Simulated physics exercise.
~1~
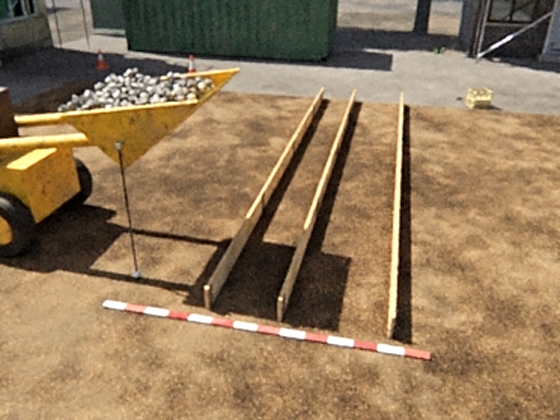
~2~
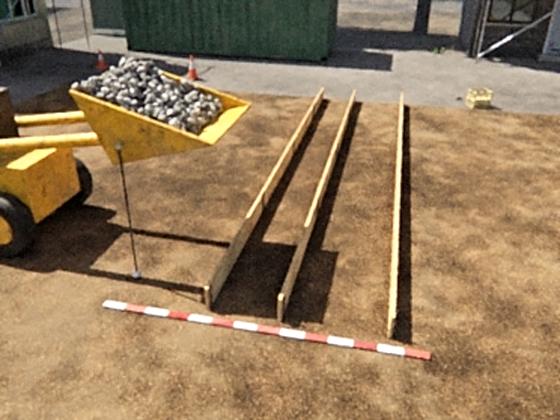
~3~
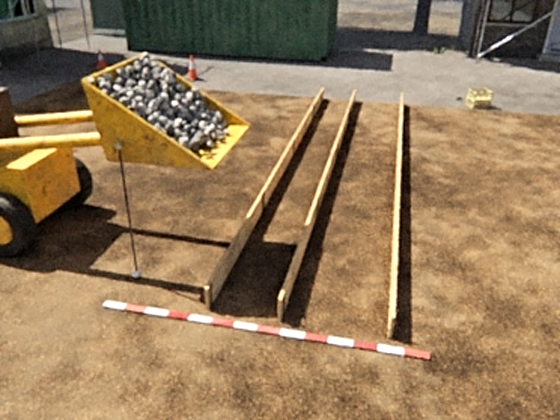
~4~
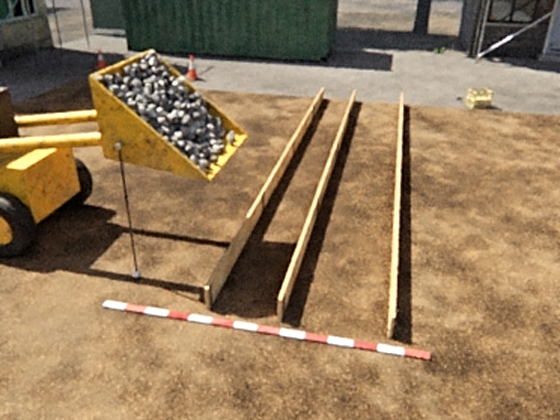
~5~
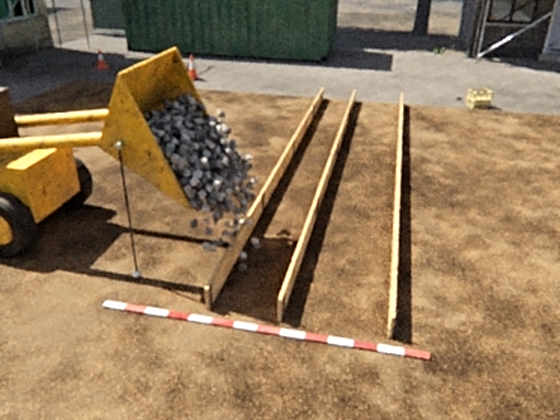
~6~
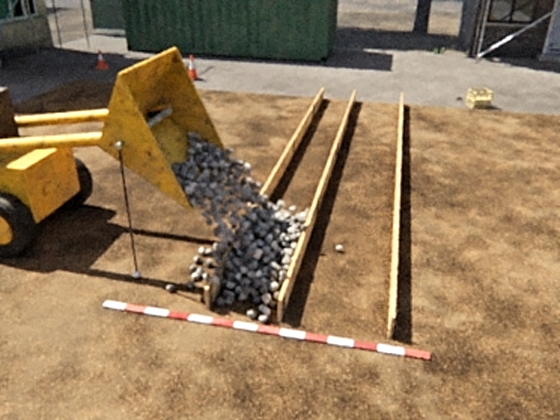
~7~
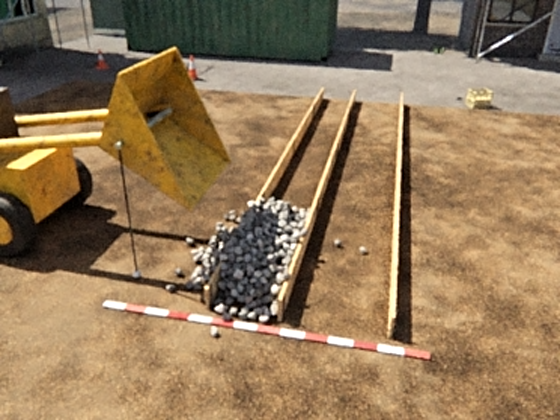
A yellow loader bucket tips and pours grey stones mostly between the two left boards.
